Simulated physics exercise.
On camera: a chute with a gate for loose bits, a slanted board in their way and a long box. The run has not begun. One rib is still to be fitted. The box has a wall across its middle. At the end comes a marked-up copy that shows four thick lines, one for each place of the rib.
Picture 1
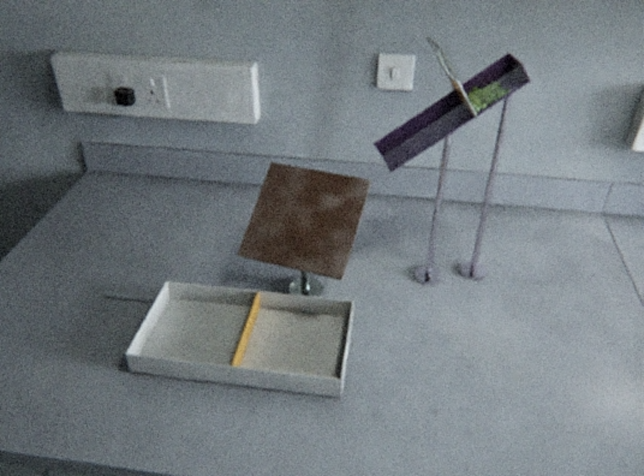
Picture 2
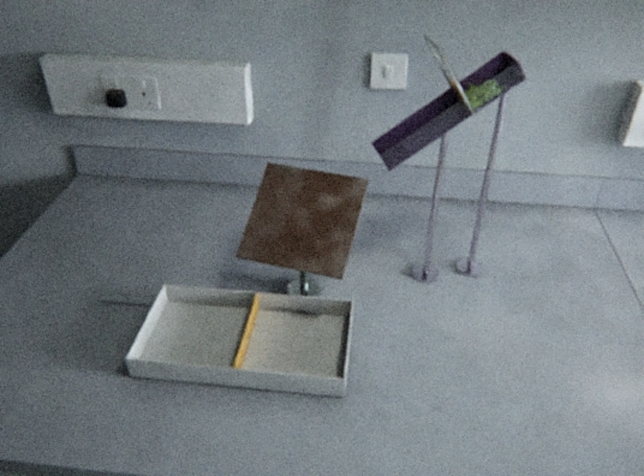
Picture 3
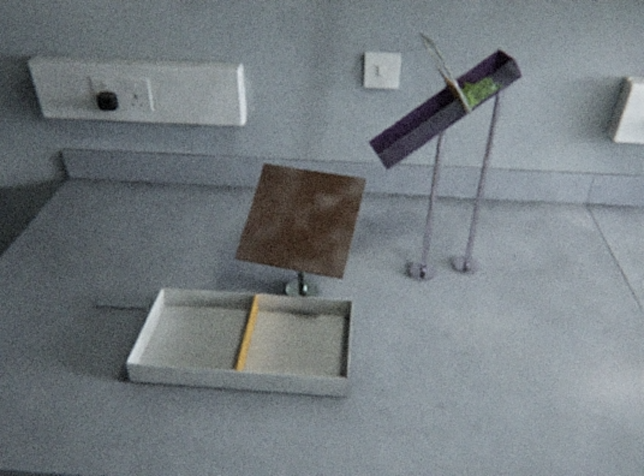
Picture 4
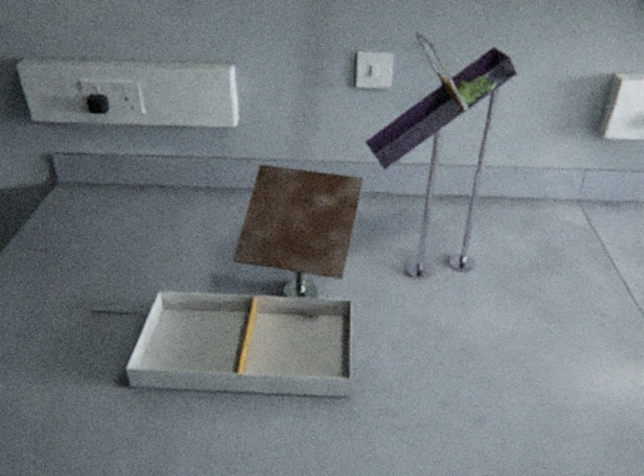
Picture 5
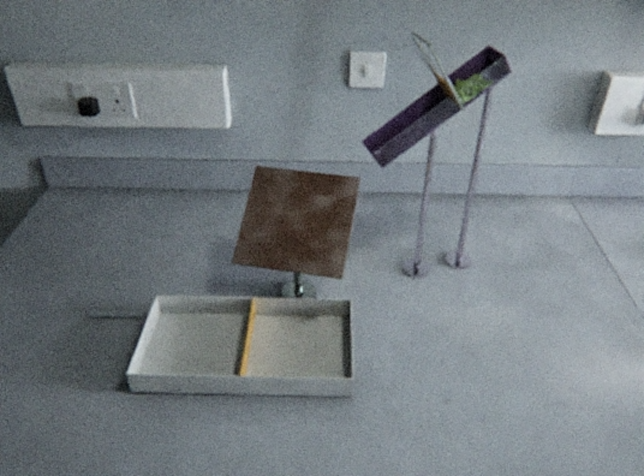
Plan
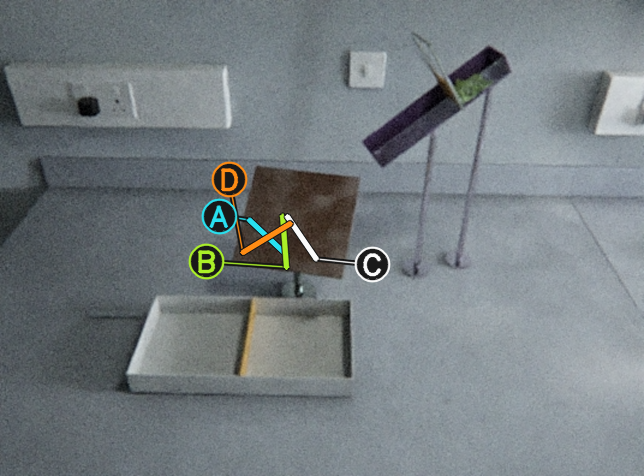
The view drifts slightly around a still purple chute of green peas, brown board and divided box.
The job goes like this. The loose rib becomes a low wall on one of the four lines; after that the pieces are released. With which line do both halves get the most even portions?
D beats the others.
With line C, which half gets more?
Right.
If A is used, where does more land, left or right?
Right.
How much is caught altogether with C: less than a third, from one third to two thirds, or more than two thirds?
It is more than two thirds.
On the marked copy, line A from (249, 220) to (286, 254); line B from (282, 216) to (286, 267); line C from (287, 216) to (316, 258); line D from (290, 223) to (242, 252).
With A, of what is caught, a stray few in the left half, nearly all in the right.
With B, of what is caught, a stray few in the left half, nearly all in the right.
With C, of what is caught, a small part in the left half, nearly all in the right.
With D, of what is caught, about a third in the left half, about two thirds in the right.
